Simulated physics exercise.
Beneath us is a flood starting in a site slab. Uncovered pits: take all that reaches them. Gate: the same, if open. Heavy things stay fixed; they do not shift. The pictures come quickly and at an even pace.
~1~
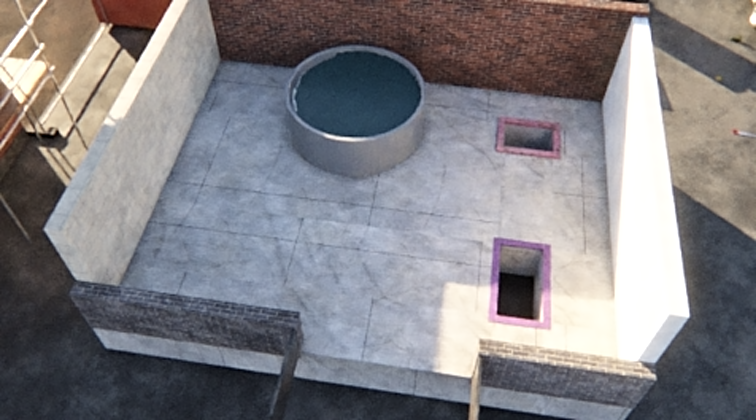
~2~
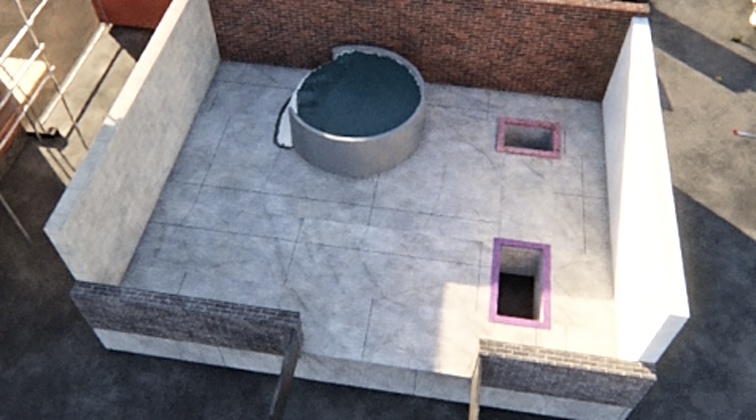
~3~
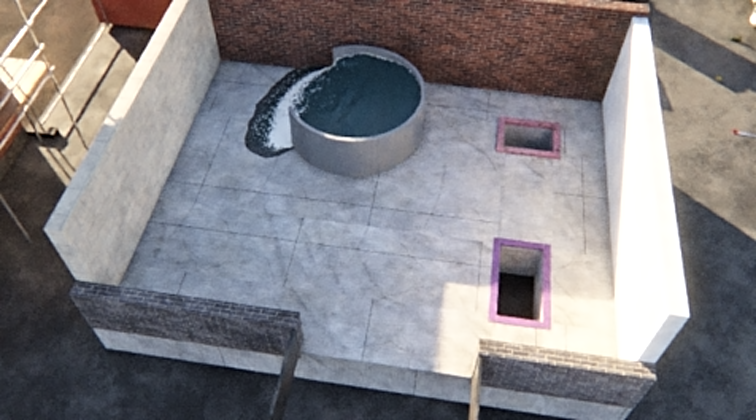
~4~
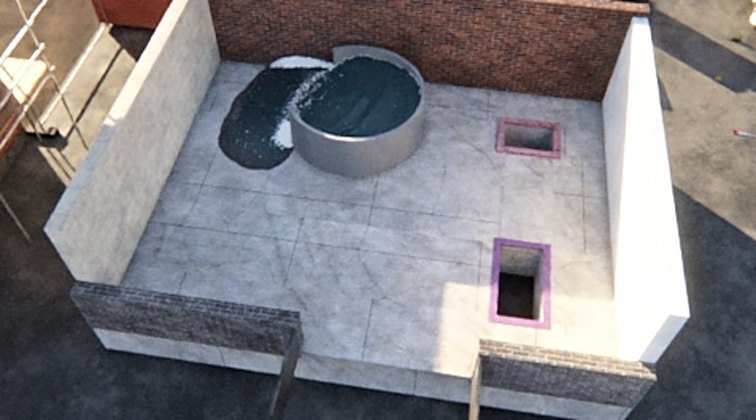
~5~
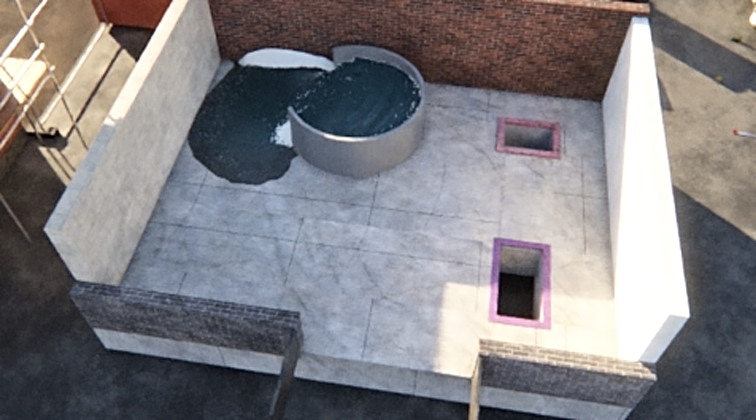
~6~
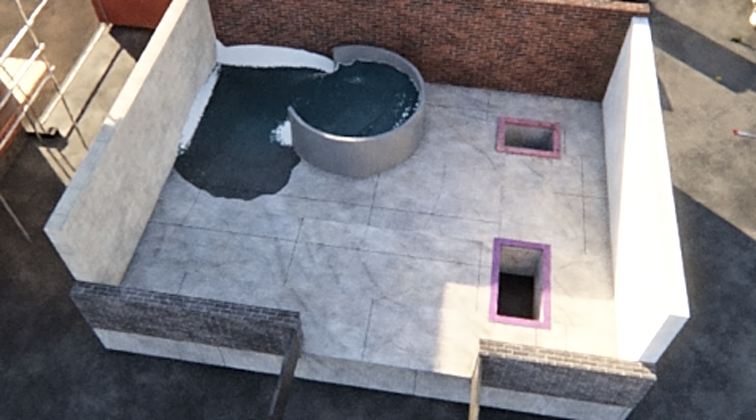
The clip shows a walled concrete slab with a round metal pool and two open, outlined pits; water pours from the pool's left side and spreads across the slab to the left wall, then toward the viewer.
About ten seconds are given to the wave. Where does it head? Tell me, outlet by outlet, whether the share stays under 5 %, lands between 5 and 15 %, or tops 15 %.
Outlet by outlet: The gate lands between 5 and 15 %, the purple pit lands between 5 and 15 %, the pink pit stays under 5 %.
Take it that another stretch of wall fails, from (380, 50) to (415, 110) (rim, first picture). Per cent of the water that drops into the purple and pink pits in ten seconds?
In per cent: Purple 20, pink 30.
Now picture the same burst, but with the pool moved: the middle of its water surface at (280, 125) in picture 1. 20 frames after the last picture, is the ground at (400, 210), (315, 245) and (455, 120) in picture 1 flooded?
In order: Unflooded, then unflooded, then inundated.
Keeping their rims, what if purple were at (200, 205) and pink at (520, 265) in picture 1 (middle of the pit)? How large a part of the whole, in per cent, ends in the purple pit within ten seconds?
Purple: 45 %.
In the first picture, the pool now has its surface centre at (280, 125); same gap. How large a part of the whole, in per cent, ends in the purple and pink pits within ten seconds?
Purple 20 %, pink 8 %.
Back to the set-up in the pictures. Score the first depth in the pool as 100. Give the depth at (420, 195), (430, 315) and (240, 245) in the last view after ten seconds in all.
The depths come to near 4, 4 and 10 per cent respectively.
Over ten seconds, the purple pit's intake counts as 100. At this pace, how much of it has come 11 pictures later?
Around 0 %.
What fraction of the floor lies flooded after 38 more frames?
Around 75 percent, give or take.
A moment on, water covers 20 % of the floor; the gate 0 %, the purple pit 0 %, the pink pit 0 %.
Next, water covers 25 % of the floor; the gate 0 %, the purple pit 0 %, the pink pit 0 %.
Then, water covers 50 % of the floor; the gate 0 %, the purple pit 0 %, the pink pit 0 %.
Later, water covers 75 % of the floor; the gate 6 %, the purple pit 3 %, the pink pit 0 %.
In the end, water covers 100 % of the floor; the gate 11 %, the purple pit 12 %, the pink pit 1 %.
